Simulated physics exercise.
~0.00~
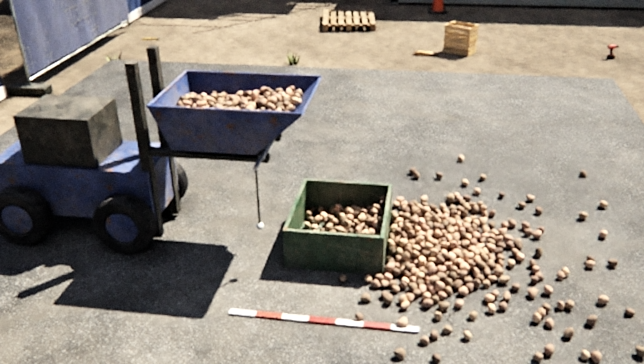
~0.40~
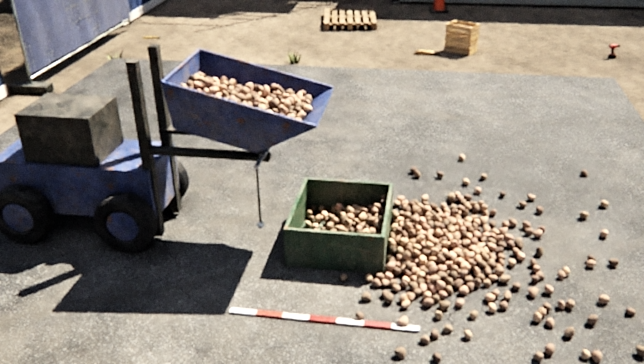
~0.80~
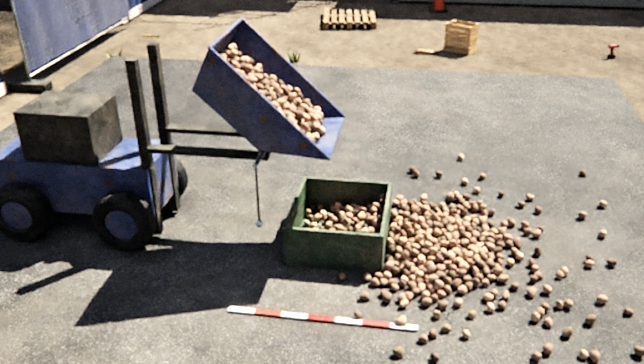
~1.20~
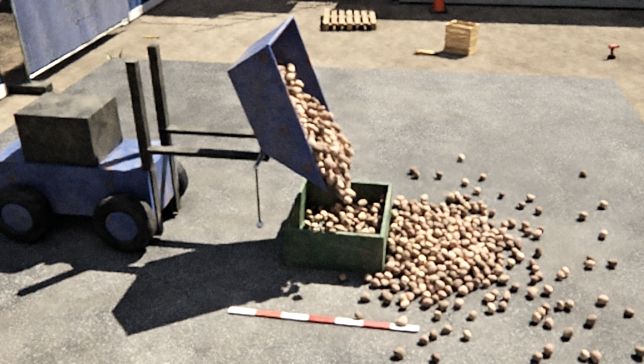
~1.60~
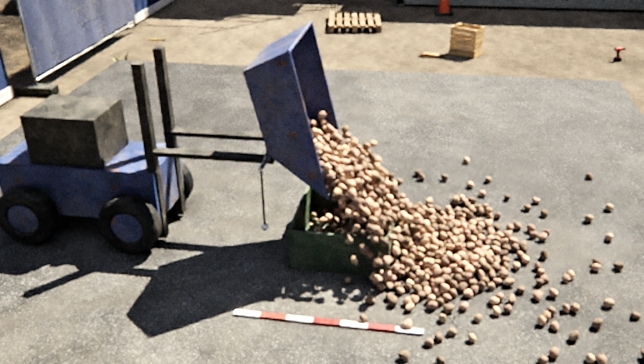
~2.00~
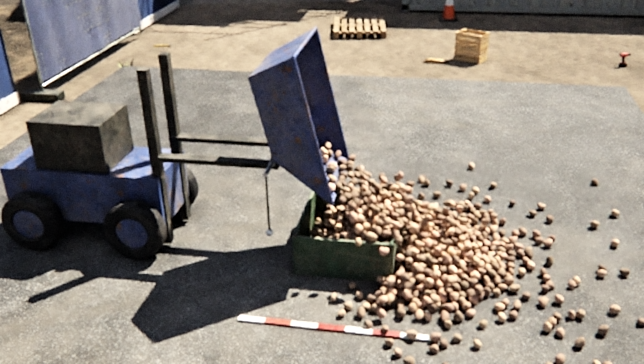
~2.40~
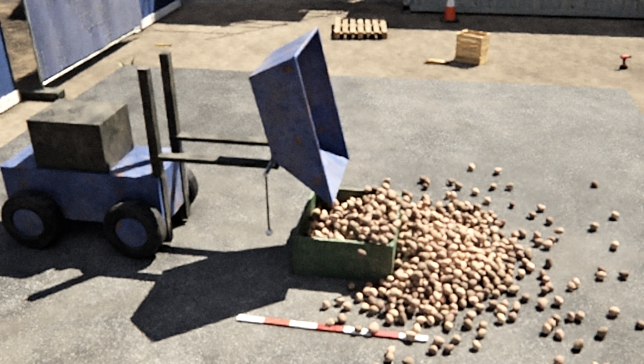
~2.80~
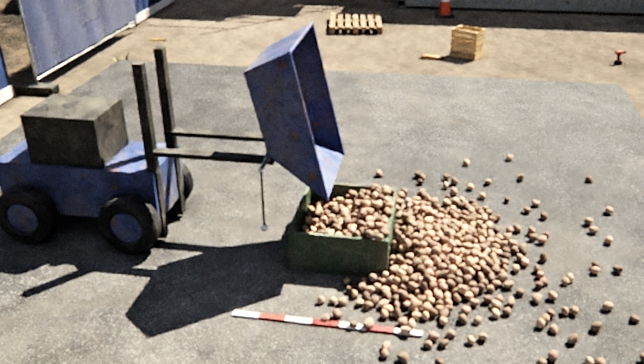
A blue forklift-like machine at the left of a sunlit grey yard, seen from the side and slightly above, holds up a blue skip full of rounded, pale brown stones. Below it stands a green bin, already partly filled, with a heap of similar stones spilling to the right and a red-and-white striped staff lying in front. The skip tips steeply to the right, and its stones slide down into the bin. Many pour over onto the heap beyond as the view sways slightly. Finally the skip hangs empty and steeply tilted above the well-filled bin and a larger, scattered pile.
